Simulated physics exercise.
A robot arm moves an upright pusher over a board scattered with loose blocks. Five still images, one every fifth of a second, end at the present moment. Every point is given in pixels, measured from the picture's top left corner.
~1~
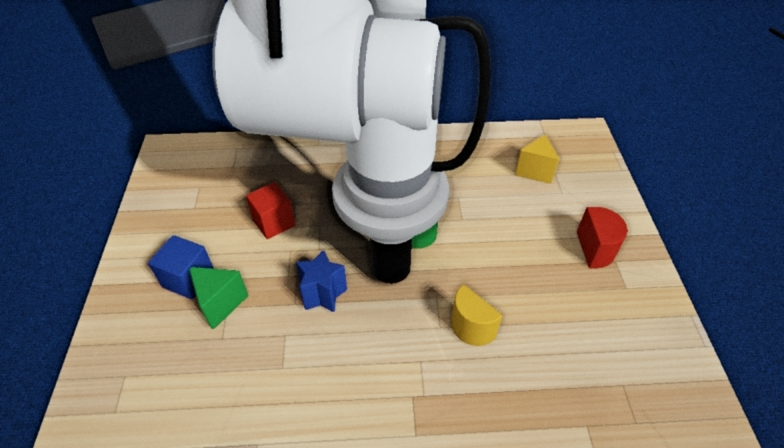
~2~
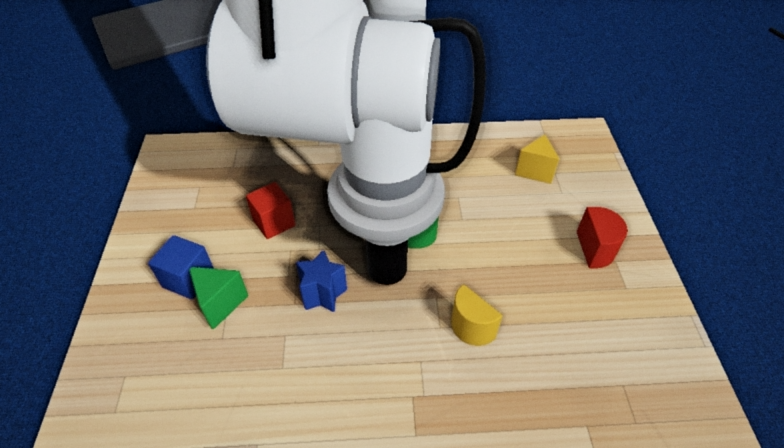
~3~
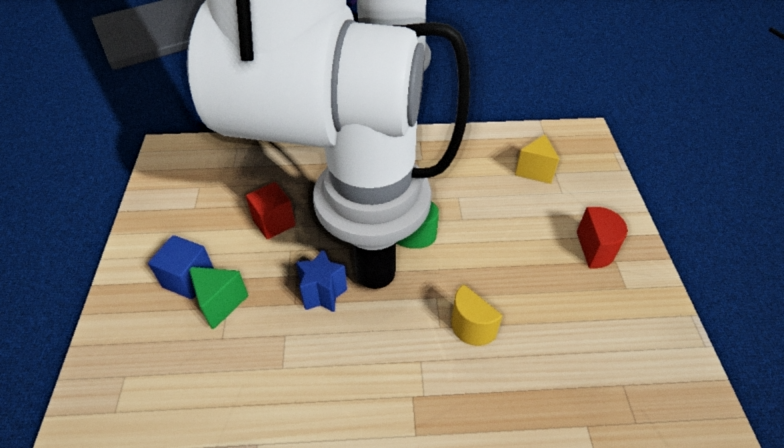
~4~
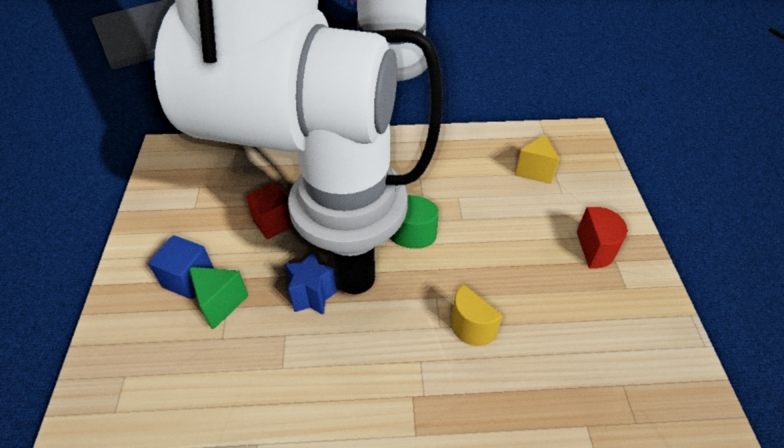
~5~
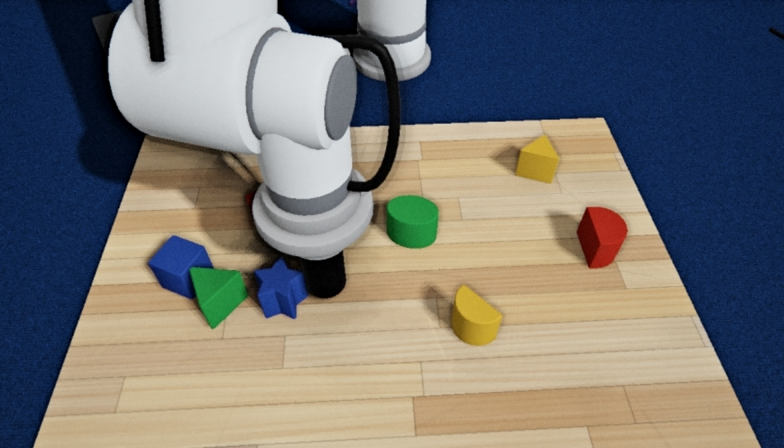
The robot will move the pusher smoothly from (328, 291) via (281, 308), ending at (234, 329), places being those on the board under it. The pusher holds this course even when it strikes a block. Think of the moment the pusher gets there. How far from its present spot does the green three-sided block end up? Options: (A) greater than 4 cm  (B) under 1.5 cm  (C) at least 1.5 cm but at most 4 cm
Letter A.
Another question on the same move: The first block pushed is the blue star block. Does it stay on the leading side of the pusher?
In the end it is ahead.
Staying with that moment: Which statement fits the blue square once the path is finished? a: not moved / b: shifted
b (shifted)
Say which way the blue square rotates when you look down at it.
Viewed from overhead, the blue square winds up turned clockwise.
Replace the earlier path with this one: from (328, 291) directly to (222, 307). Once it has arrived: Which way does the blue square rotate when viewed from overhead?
It rotates clockwise.
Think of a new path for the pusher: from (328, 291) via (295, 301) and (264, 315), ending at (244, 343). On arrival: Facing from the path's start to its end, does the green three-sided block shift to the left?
No.
On the path given first. Halfway along, pusher at (279, 299); blue square at (168, 254), turned 25° clockwise; green three-sided block at (191, 280), turned 30° anticlockwise; blue star block at (227, 287), turned 25° clockwise.
At the end, pusher at (230, 320); blue square at (163, 252), turned 50° clockwise; green three-sided block at (149, 285); blue star block at (178, 301), turned 40° clockwise.
